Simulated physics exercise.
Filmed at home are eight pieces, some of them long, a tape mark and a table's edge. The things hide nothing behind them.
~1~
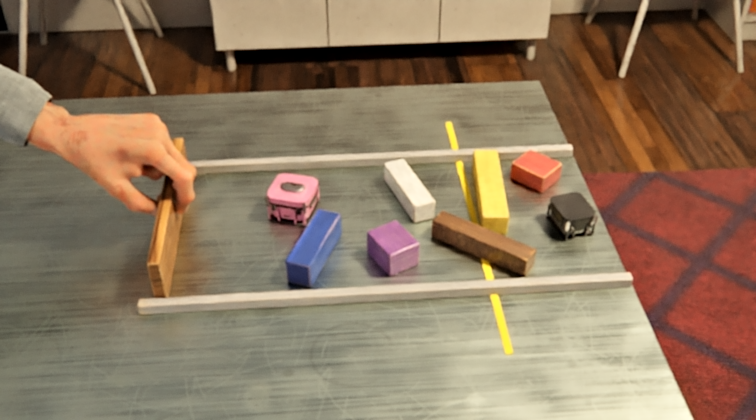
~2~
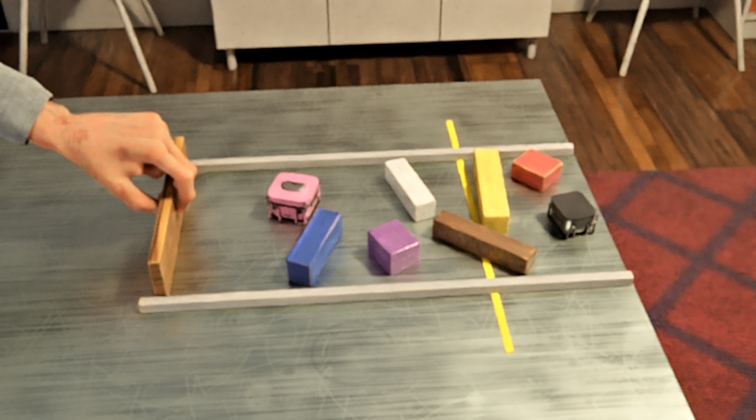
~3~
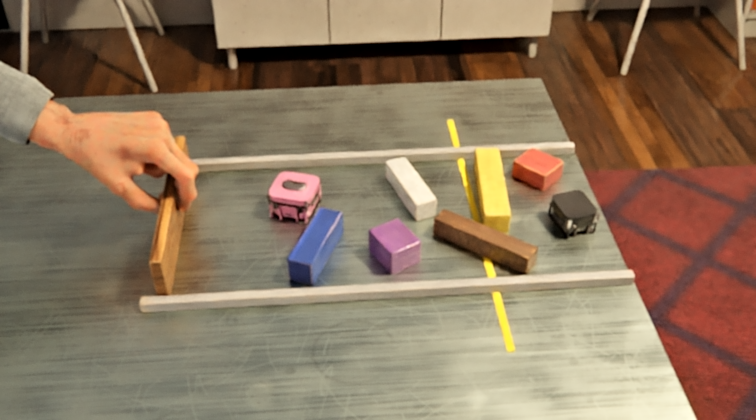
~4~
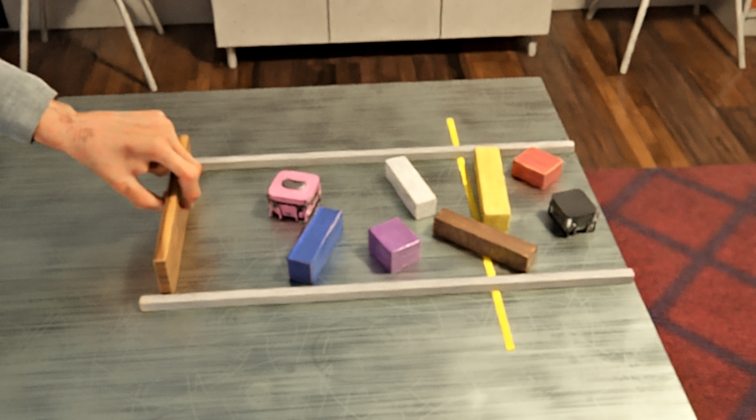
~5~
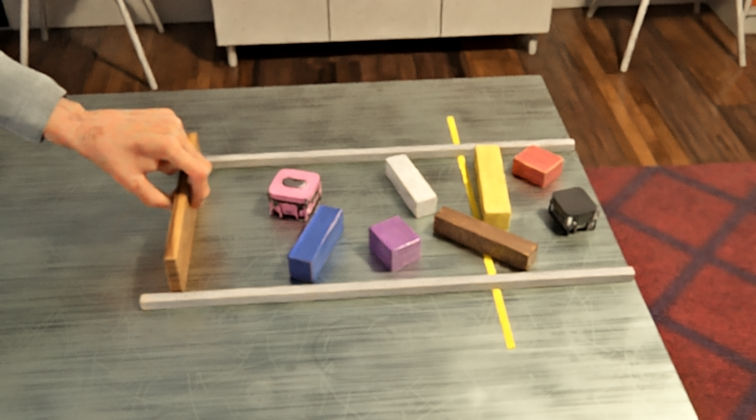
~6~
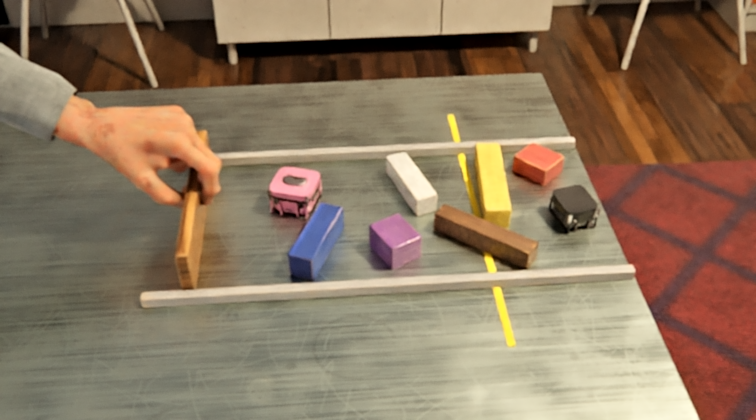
A hand holding a wooden board upright stays nearly still, then slides it slightly right between two pale rails on a table, while the pink case, coloured blocks, bars and black case ahead remain in place, untouched.
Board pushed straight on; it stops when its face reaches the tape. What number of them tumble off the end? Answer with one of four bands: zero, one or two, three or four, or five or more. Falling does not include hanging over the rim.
Zero.
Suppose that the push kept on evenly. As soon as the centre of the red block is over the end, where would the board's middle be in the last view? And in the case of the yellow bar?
Its middle is about (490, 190) and about (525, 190).
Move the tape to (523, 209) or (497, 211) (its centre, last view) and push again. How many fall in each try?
Counts per try: 2; 1.
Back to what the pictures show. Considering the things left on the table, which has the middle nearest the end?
It would be the red block.
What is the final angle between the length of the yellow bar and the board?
About 0 degrees.
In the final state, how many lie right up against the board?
2 are in contact with it.
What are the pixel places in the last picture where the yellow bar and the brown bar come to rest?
The yellow bar ends at (545, 178) and the brown bar at (552, 225).
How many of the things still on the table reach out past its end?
I make it 1.
Soon after, none off yet; black case at rest near (573, 209); red block at rest near (538, 163); yellow bar at rest near (492, 184).
Then, none off yet; black case at rest near (573, 209); red block at rest near (539, 163); yellow bar moved a little near (508, 180).
At rest, the number that fall off is zero.
